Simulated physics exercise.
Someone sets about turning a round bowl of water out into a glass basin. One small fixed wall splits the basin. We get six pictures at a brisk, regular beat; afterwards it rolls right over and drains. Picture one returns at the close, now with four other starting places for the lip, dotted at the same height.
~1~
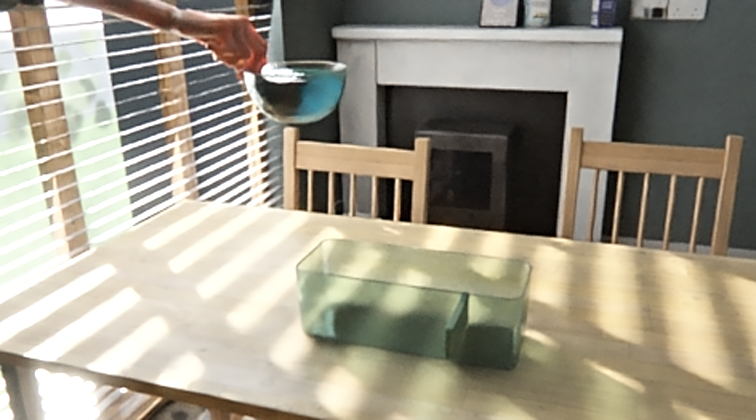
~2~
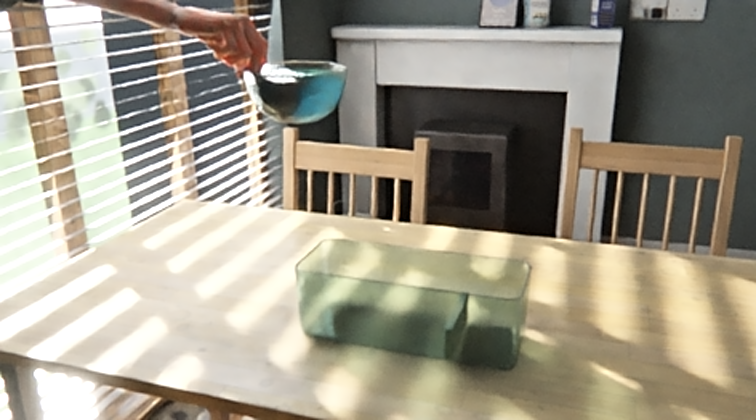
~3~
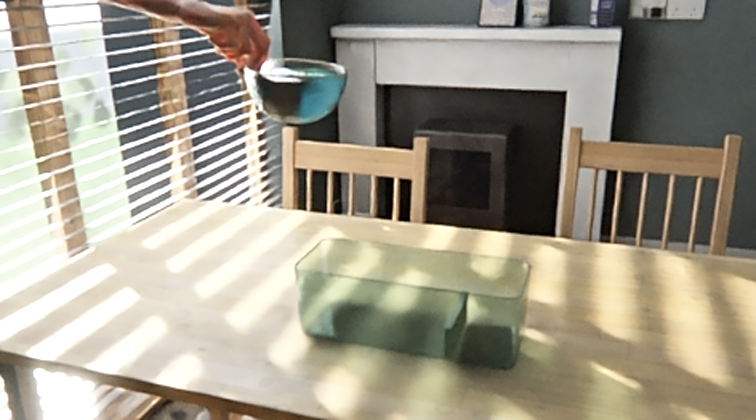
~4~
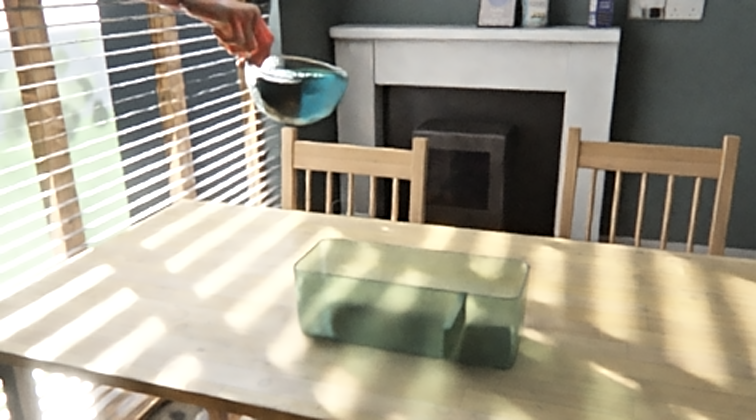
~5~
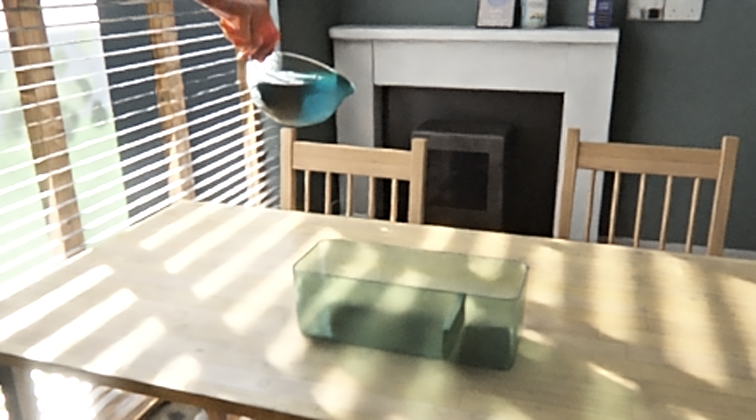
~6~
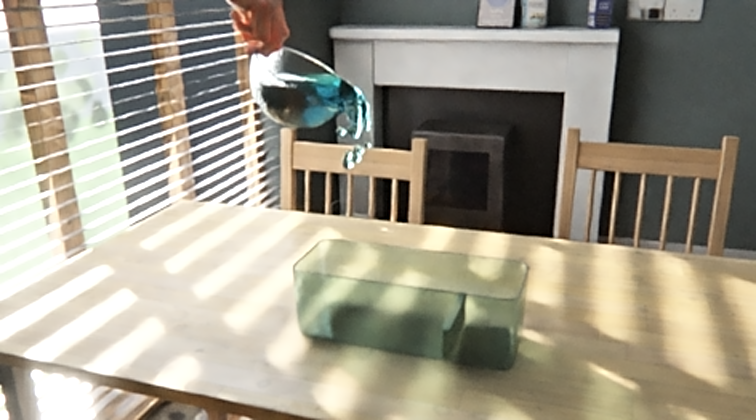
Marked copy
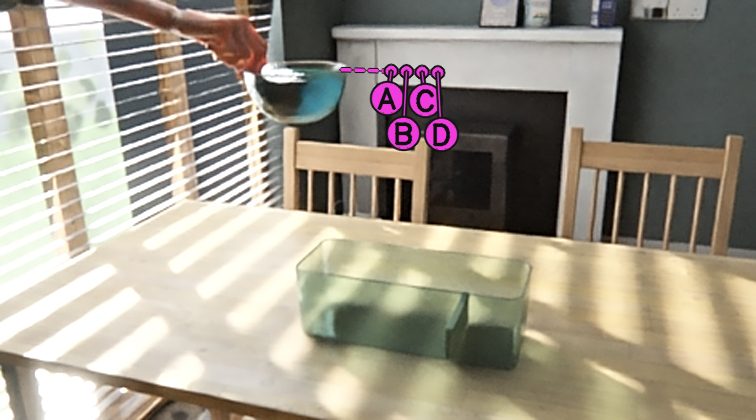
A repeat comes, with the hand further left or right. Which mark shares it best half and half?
Best: A.
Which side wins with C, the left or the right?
More ends on the right.
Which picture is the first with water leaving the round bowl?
In picture 5.
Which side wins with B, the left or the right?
The right one.
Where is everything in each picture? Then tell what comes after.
Upright, lip at (341, 69); basin from (303, 332) to (517, 368); top of the wall at (458, 309); nothing has left yet, in the first frame.
Upright, lip at (342, 71); nothing has left yet, in the second frame.
Tipped about 5°, lip at (342, 73); nothing has left yet, in the third frame.
Tipped about 12°, lip at (343, 80); nothing has left yet, in the fourth frame.
Tipped about 20°, lip at (344, 88); water is over the lip, down to (347, 94), in the fifth frame.
Tipped about 30°, lip at (345, 98); water is over the lip, down to (351, 163), in the sixth frame.
On the marked copy, A at (391, 71); B at (406, 71); C at (422, 72); D at (437, 72).
With A, about 50 % ends left of the wall and 47 % right of it.
With B, about 32 % ends left of the wall and 66 % right of it.
With C, about 21 % ends left of the wall and 78 % right of it.
With D, about 23 % ends left of the wall and 75 % right of it.
